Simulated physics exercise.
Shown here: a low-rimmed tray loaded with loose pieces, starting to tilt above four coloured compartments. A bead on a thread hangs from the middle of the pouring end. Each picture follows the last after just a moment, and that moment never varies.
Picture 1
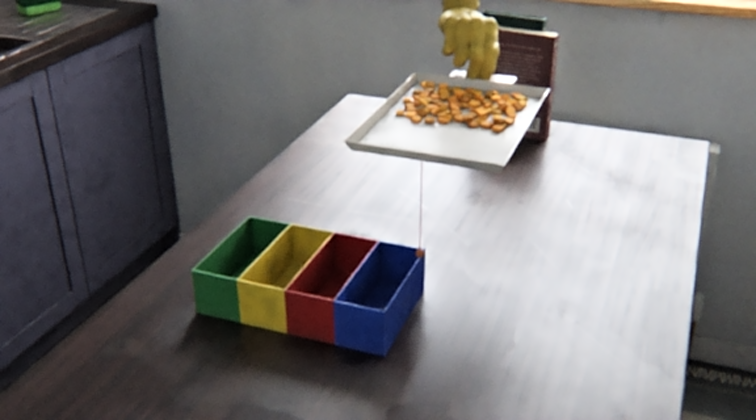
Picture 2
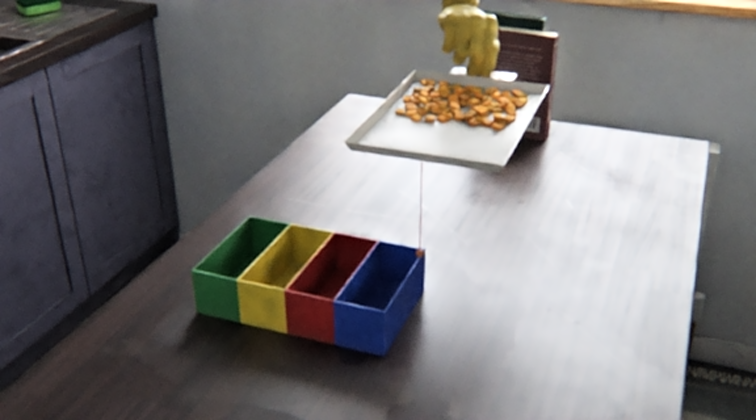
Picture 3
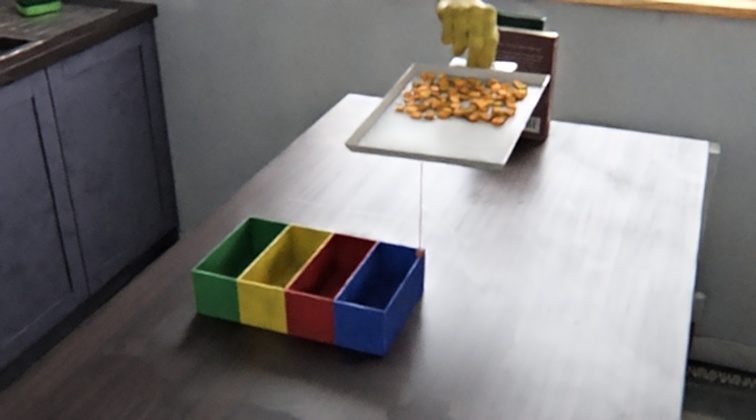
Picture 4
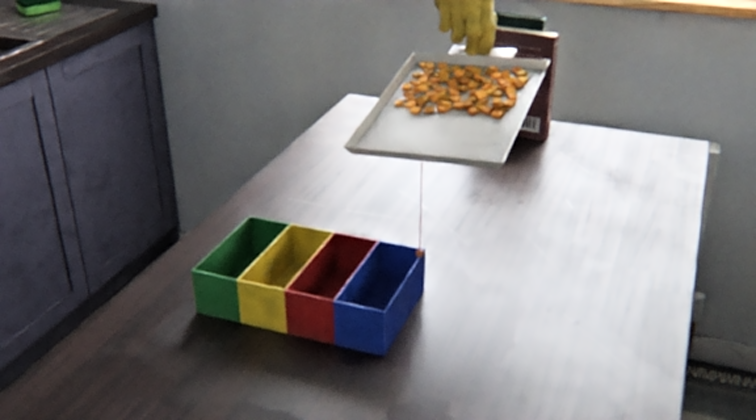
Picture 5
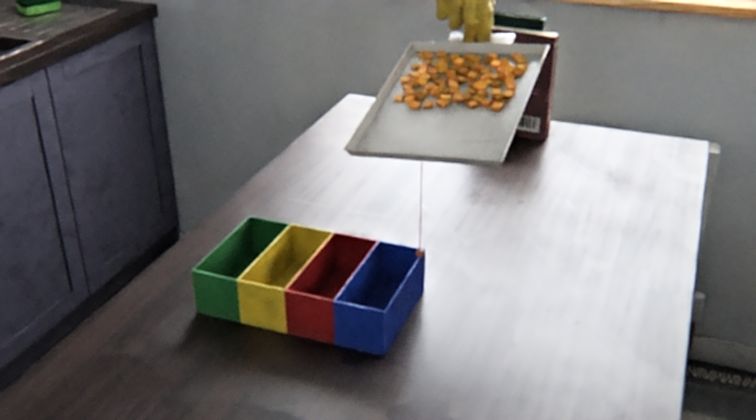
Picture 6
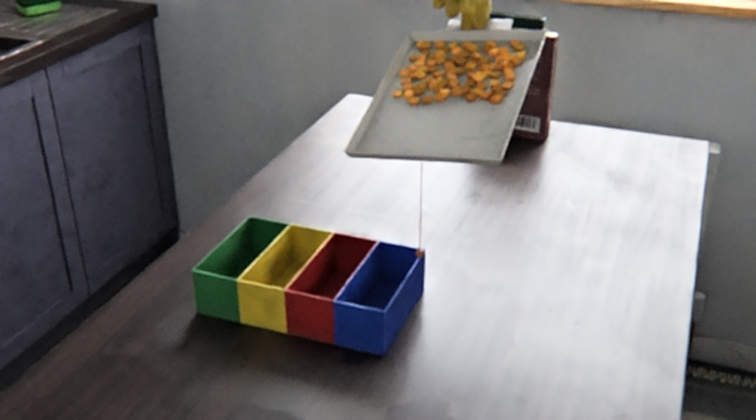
Tray of small orange-brown crackers tilting steadily as a yellow-gloved hand raises its far edge above four coloured compartments on a table.
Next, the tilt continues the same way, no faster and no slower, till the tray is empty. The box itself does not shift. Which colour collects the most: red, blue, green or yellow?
Red.
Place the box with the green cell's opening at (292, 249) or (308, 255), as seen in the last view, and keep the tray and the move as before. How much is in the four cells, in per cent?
Near 100 % and 100 %.
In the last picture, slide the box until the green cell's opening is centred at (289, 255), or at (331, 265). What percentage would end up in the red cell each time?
First try: Roughly 20 per cent; second try: Roughly 0 per cent.
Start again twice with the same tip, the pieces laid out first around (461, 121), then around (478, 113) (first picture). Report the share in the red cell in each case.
That would be 60 per cent, and then 60 per cent.
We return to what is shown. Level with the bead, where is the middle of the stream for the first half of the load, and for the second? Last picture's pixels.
Roughly (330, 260) first, then roughly (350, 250).
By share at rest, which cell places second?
That's the cell in blue.
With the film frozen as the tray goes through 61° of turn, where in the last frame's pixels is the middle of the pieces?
The load is centred about (369, 157).
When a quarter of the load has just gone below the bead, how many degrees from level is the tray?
Near 70 degrees.
Soon after the last picture, tray tipped steeply; about two thirds on the tray; about a third falling or outside the box.
A little later, tray tipped right over; about two thirds in the red cell; a small part in the blue cell; a small part in the yellow cell; a small part falling or outside the box.
Later still, tray tipped past a quarter turn; most in the red cell; about a quarter in the blue cell; a small part in the yellow cell; a stray few falling or outside the box.
At rest, tray tipped past a quarter turn; most in the red cell; about a quarter in the blue cell; a small part in the yellow cell; none in the green cell; a stray few outside the box.
